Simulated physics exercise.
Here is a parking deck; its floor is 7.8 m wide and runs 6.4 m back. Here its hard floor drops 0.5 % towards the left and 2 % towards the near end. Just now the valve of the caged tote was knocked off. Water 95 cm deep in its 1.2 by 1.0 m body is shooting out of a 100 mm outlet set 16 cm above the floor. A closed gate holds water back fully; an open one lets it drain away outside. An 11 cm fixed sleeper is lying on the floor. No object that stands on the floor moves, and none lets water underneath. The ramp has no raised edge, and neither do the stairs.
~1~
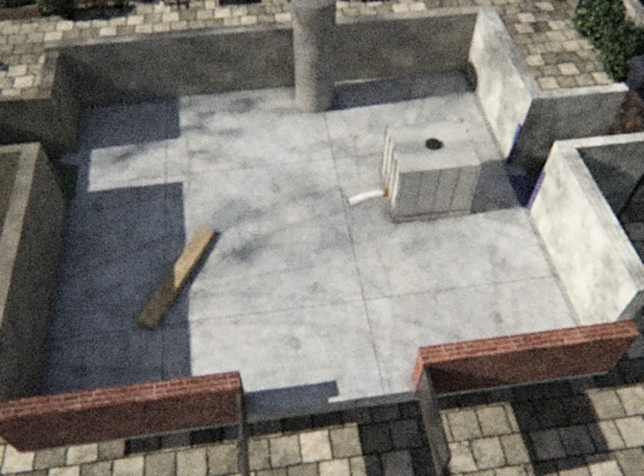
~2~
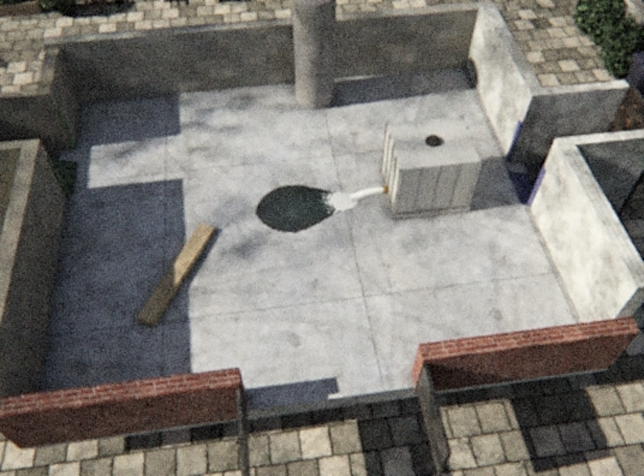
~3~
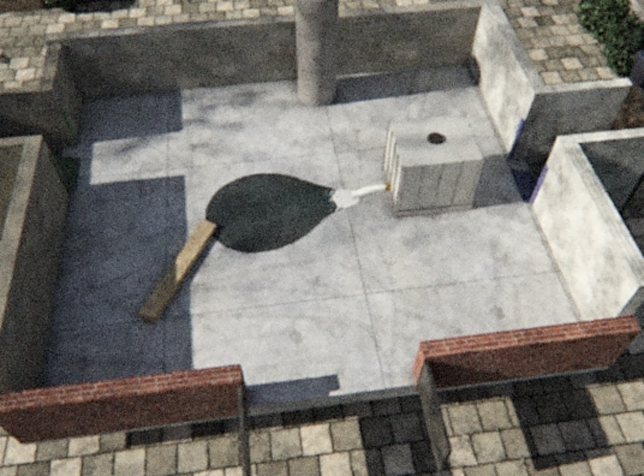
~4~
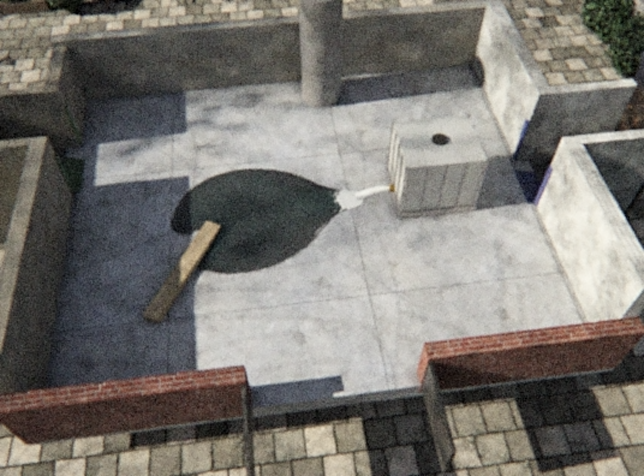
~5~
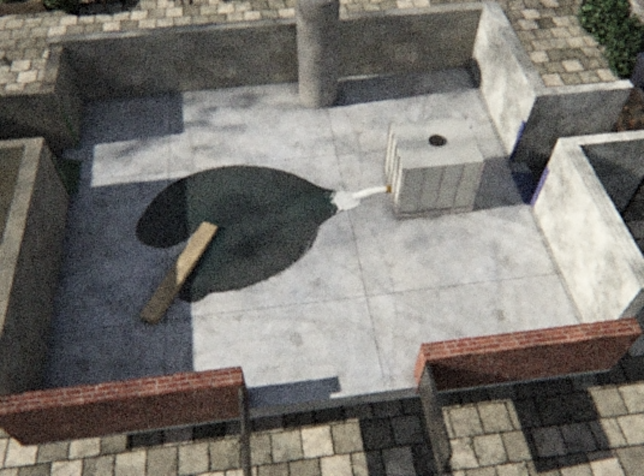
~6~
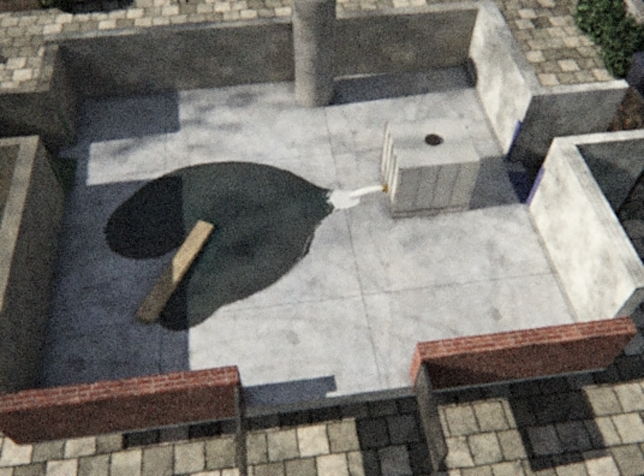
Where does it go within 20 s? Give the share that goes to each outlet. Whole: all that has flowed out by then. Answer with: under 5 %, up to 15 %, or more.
The gate takes between 5 and 15 %; the stair shaft (marked blue) takes not even 5 %; the ramp down (marked green) takes less than 5 %.
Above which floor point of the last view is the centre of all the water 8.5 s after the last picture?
I'd put it around (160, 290).
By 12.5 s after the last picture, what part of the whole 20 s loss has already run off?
About 40 %.
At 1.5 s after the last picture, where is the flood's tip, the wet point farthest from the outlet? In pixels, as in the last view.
Roughly at (68, 260).
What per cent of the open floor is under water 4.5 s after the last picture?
30 %.
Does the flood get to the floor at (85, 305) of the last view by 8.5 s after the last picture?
Soaked.
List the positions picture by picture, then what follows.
In the first frame, the jet has just started at (372, 195); the ground is still dry.
The second frame shows from the spout at (372, 192) the water has spread over 1.0 m2; its tip is at (261, 216), and it is 1.4 cm deep on average.
The third frame shows from the spout at (374, 189) the water has spread over 2.6 m2; its tip is at (209, 224), and it is 1.2 cm deep on average.
The fourth frame shows from the spout at (378, 190) the water has spread over 4.0 m2; its tip is at (176, 229), and it is 1.1 cm deep on average.
The fifth frame shows from the spout at (375, 191) the water has spread over 5.3 m2; its tip is at (140, 234), and it is 1.1 cm deep on average.
The sixth frame shows the jet leaves at (371, 190); the sheet reaches (109, 238), 4.7 m away, and wets 6.7 m2.
Then, 1.5 s after the last picture water covers 20 % of the floor and is deepest (4 cm) near (344, 196); gone so far, the gate 0 %, the stair shaft (marked blue) 0 %, the ramp down (marked green) 0 %.
Then, 4.5 s after the last picture water covers 30 % of the floor and is deepest (4 cm) near (344, 196); gone so far, the gate 0 %, the stair shaft (marked blue) 0 %, the ramp down (marked green) 0 %.
Then, 8.5 s after the last picture water covers 35 % of the floor and is deepest (6 cm) near (33, 418); gone so far, the gate 2 %, the stair shaft (marked blue) 0 %, the ramp down (marked green) 0 %.
Then, 12.5 s after the last picture water covers 35 % of the floor and is deepest (7 cm) near (33, 418); gone so far, the gate 5 %, the stair shaft (marked blue) 0 %, the ramp down (marked green) 0 %.
Then, 16.5 s after the last picture water covers 40 % of the floor and is deepest (7 cm) near (33, 418); gone so far, the gate 13 %, the stair shaft (marked blue) 0 %, the ramp down (marked green) 0 %.
